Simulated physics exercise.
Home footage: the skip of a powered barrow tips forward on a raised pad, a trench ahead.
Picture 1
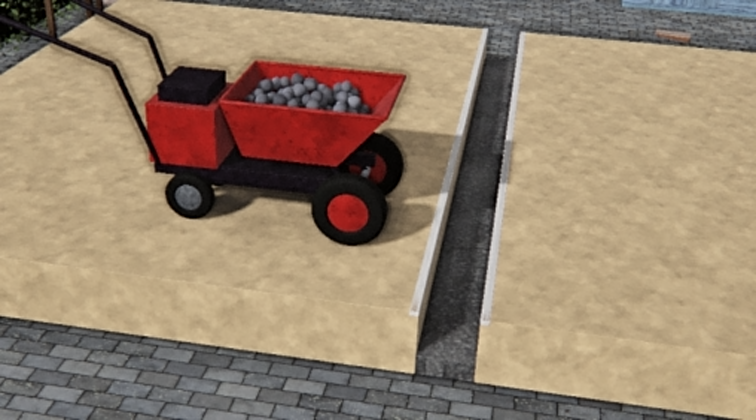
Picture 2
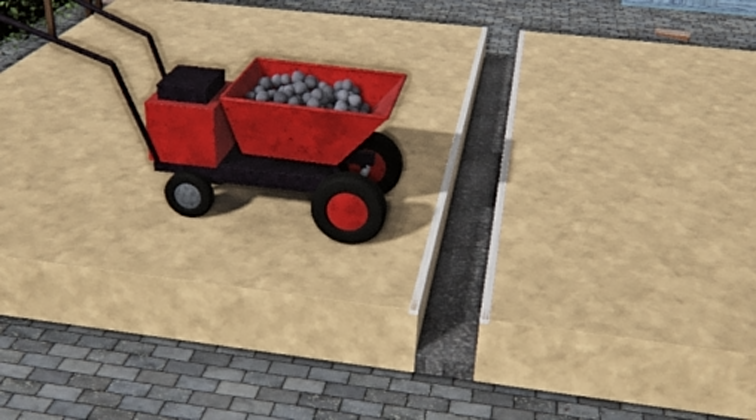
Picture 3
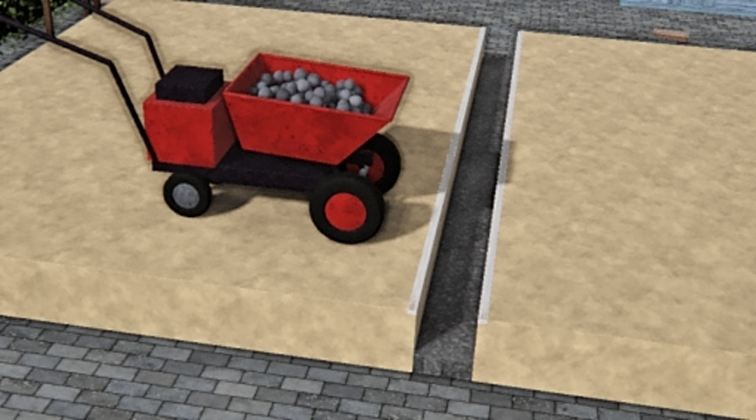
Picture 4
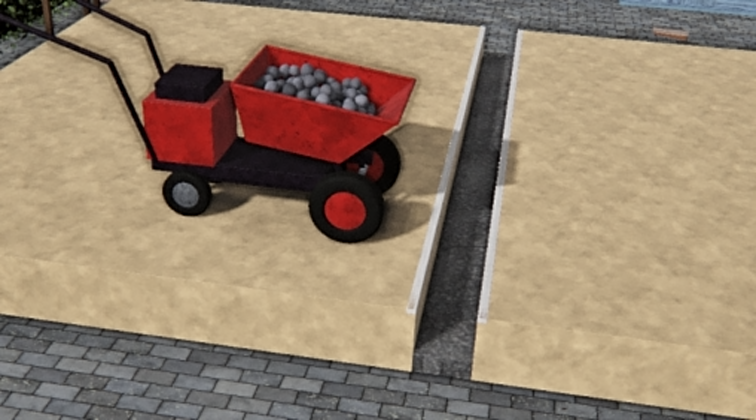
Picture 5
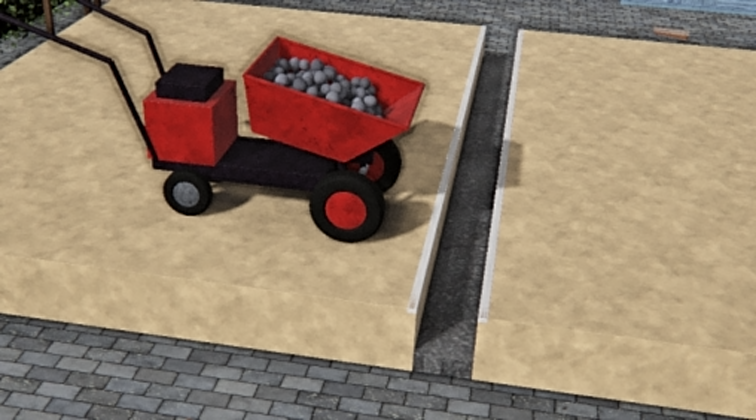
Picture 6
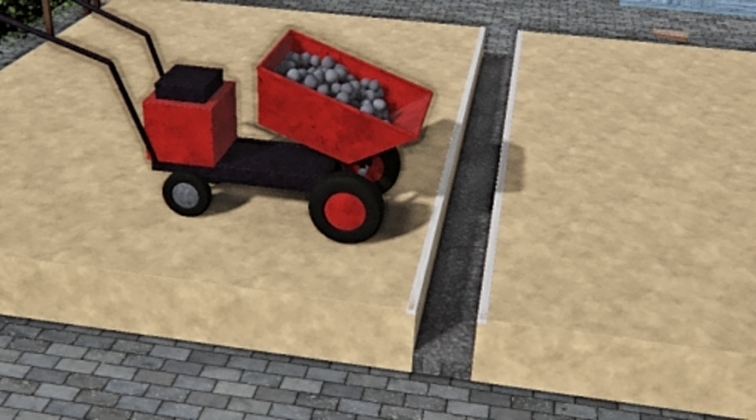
A red powered barrow with black handles at the left and a skip of round grey cobbles stands on a raised, sandy-coloured pad, seen from above and to one side. To its right, a narrow dark trench separates the pad from a similar one, with grey paving in front. The skip starts level, then its rear gradually rises as it tilts toward the right, while the wheels and camera stay nearly still.
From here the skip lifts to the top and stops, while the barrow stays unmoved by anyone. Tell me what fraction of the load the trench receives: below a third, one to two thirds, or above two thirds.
Watching it, what goes in is between one-third and two-thirds of the load.
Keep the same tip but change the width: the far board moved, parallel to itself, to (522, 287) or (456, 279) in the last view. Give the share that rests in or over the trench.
In order: Near 100, then 0 percent.
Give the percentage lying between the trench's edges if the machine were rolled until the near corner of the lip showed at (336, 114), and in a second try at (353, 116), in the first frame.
80 and 100 percent, in that order.
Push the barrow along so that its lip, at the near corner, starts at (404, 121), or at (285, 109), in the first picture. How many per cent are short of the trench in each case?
Position 1: Near 0 %; position 2: Near 50 %.
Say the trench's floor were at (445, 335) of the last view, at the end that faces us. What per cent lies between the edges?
Something like 50 %.
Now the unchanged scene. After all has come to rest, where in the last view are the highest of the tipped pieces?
Peak at rest, last frame: Around (533, 228).
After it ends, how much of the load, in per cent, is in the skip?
It works out to some 0 percent.
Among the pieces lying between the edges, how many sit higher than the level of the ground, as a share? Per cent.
My figure is near 0 per cent.
Soon, skip tipped steeply; all in the skip.
A while on, skip tipped right over; about two thirds in the skip; about a quarter in or heaped over the trench; a small part beyond it; a small part falling.
Towards the end, skip tipped right over; a stray few in the skip; about half in or heaped over the trench; about half beyond it.
Finally, skip tipped right over; about half in or heaped over the trench; about half beyond it.
